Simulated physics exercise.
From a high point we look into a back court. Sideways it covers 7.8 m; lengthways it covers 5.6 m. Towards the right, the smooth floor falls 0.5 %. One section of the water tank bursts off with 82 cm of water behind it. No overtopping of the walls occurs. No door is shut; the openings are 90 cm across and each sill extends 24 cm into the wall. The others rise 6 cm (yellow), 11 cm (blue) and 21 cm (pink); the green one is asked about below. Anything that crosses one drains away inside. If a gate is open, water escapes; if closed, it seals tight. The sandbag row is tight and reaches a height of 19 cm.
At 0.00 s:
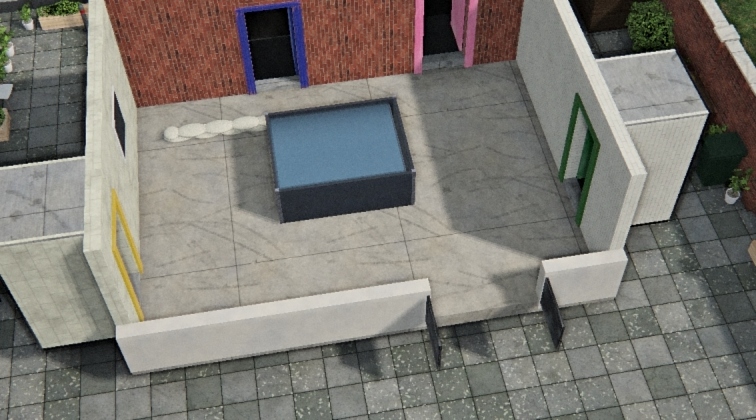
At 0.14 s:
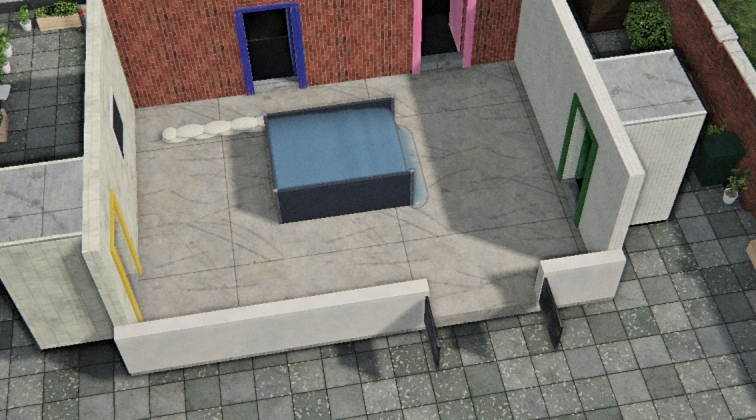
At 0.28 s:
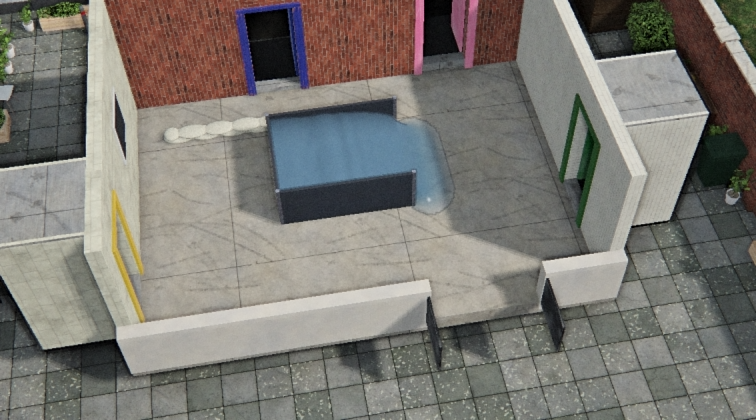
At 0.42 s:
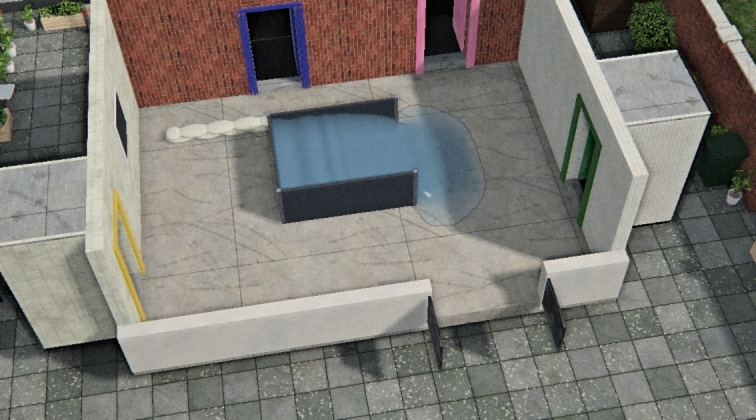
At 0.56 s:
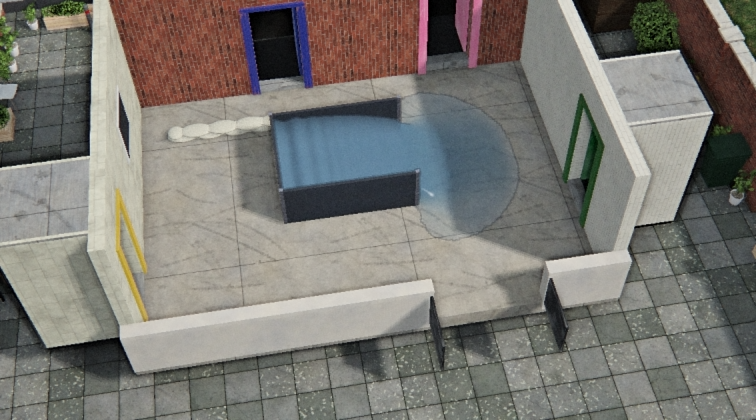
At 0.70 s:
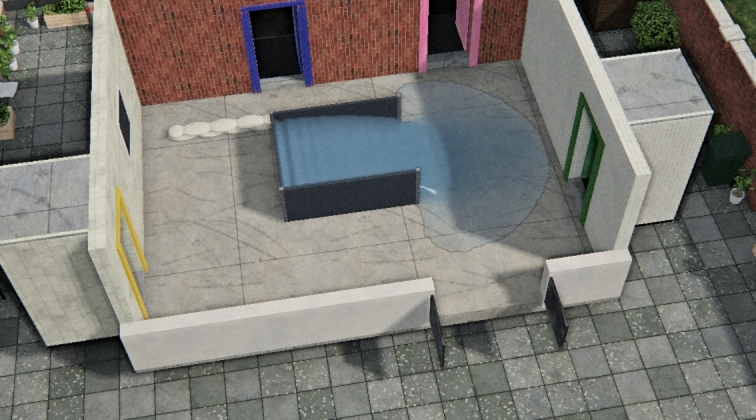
In this clip, a dark-walled water tank stands in a walled court with coloured doorways until its right side gives way, and water pours out and spreads rightward across the pale floor in a widening, rounded sheet.
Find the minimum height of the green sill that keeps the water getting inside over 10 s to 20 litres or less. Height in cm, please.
Roughly 28 cm.
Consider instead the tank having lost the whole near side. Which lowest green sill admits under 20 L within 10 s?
Then it needs around 8.5 cm.
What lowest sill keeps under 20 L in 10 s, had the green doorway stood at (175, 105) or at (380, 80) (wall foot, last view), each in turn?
Around 12.5 and 5.5 cm respectively.
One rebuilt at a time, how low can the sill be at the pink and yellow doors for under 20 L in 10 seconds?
Some 16 cm for pink, some 7.0 cm for yellow.
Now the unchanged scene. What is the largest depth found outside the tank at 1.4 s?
Around 46 centimetres.
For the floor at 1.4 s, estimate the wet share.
Around 35 per cent of the free floor.
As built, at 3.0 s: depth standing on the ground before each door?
Yellow door 0 cm, green door 25 cm, blue door 0 cm, pink door 21 cm.
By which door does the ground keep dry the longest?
That would be the yellow door.
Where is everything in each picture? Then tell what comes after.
In the first picture, the water tank at (338, 145) is whole and still, 82 cm deep; the green door at (578, 165) is dry.
In the second picture, the gap is at (400, 157), the front 0.3 m out at (424, 194); the back of the water tank holds 82 cm.
In the third picture, the front is at (450, 186), 0.8 m from the gap at (402, 158); 1.5 m2 of floor is wet, 82 cm left at the back.
In the fourth picture, the gap is at (404, 159), the front 1.3 m out at (480, 184); the back of the water tank holds 81 cm.
In the fifth picture, the gap is at (406, 160), the front 2.0 m out at (514, 170); the back of the water tank holds 73 cm.
In the sixth picture, the front is at (545, 164), 2.6 m from the gap at (406, 158); 7.9 m2 of floor is wet, 69 cm left at the back; 0.7 m in a straight line remain to the green door at (583, 165).
After 1.4 s water covers 35 % of the floor, deepest (46 cm) near (543, 150); 27 cm at the green door, 22 litres in over its 11 cm sill.
After 3.0 s water covers 40 % of the floor, deepest (42 cm) near (602, 279); 25 cm at the green door, 176 litres in over its 11 cm sill.
After 10.0 s water covers 95 % of the floor, deepest (12 cm) near (257, 331); 8 cm at the green door, 254 litres in over its 11 cm sill.
At the green door as built, the water arrived by 0.9 s and peaked near 31 cm at 2.0 s.
With a sill of 22.5 cm, 58 litres would have come in within the 10 s; with 30.5 cm, 9 litres. So under 20 litres takes about 28 cm.
